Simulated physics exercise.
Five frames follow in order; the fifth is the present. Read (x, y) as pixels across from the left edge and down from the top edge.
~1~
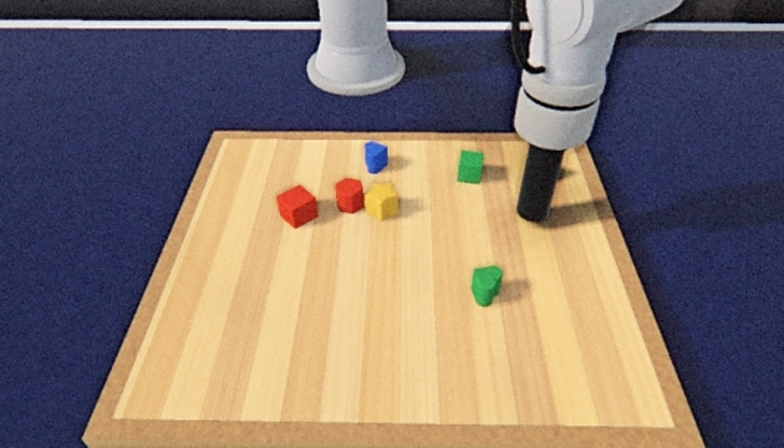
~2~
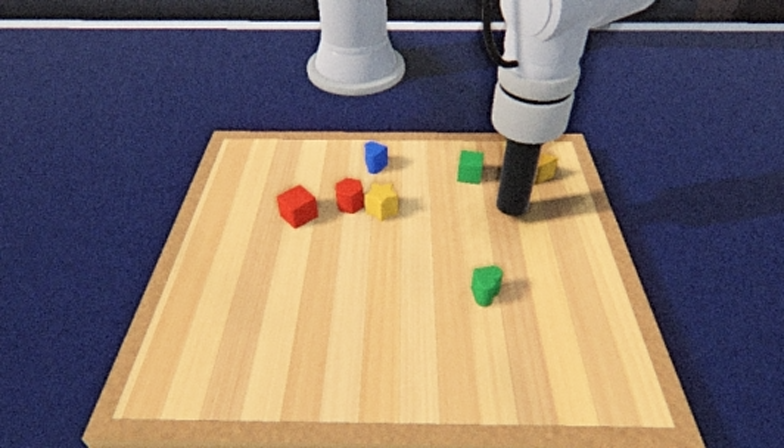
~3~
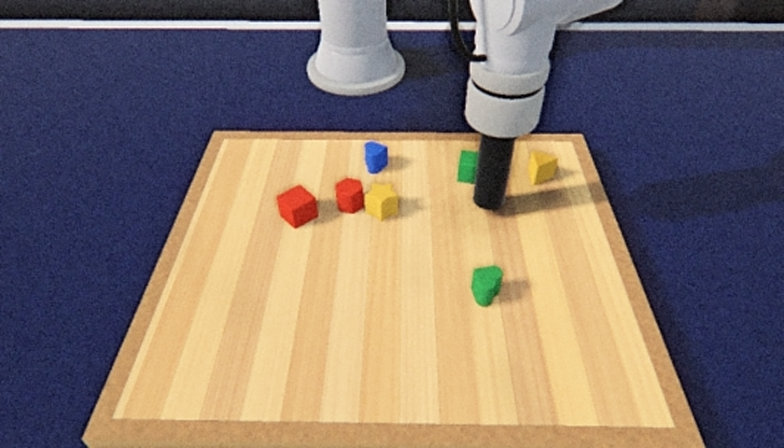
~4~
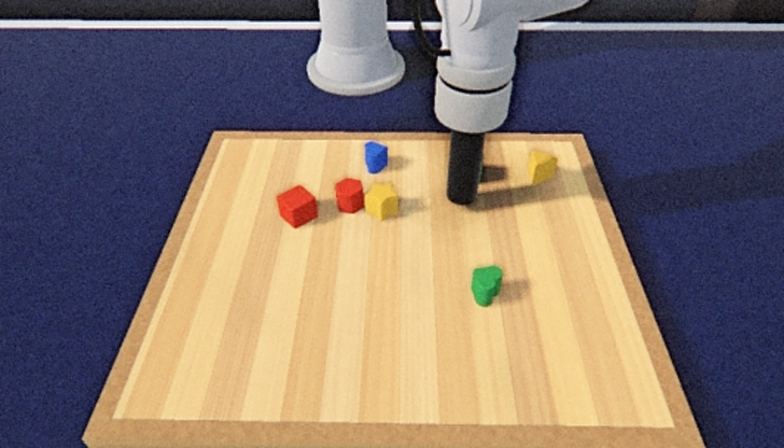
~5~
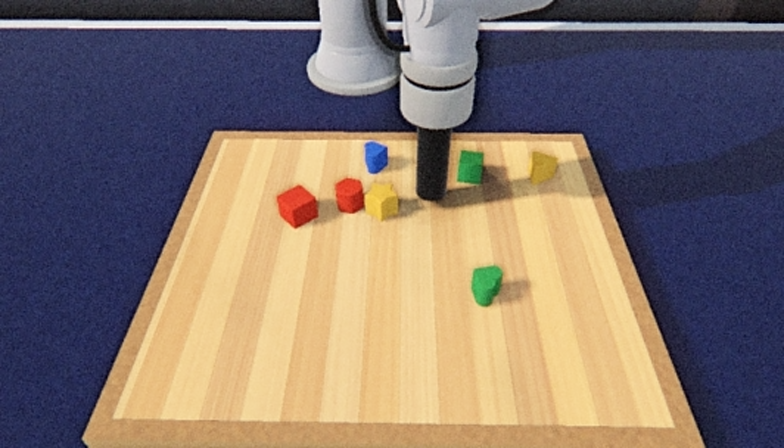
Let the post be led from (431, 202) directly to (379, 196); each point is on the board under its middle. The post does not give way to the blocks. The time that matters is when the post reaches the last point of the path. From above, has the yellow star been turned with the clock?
No, it doesn't check out.
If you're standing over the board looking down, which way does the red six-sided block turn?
From above, the turn goes clockwise.
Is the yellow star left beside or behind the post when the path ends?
Short answer: Yes.
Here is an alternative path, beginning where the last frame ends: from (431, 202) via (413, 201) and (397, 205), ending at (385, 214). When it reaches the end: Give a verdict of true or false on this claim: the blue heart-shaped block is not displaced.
The statement is correct.
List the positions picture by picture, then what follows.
The first frame shows post tip at (532, 212); block tops, red six-sided block at (349, 186); blue heart-shaped block at (375, 147); yellow star at (382, 191).
The second frame shows post at (512, 206); blocks unchanged.
The third frame shows post at (489, 200); blocks unchanged.
The fourth frame shows post at (462, 195); blocks unchanged.
The fifth frame shows post at (431, 192); red six-sided block at (349, 186); blue heart-shaped block at (375, 147); yellow star at (382, 191).
What follows on the original path. Halfway along, post at (405, 189); nothing pushed yet.
At the end, post at (378, 186); red six-sided block at (343, 187), turned 30° clockwise; blue heart-shaped block in place; yellow star at (370, 194), turned 60° anticlockwise.
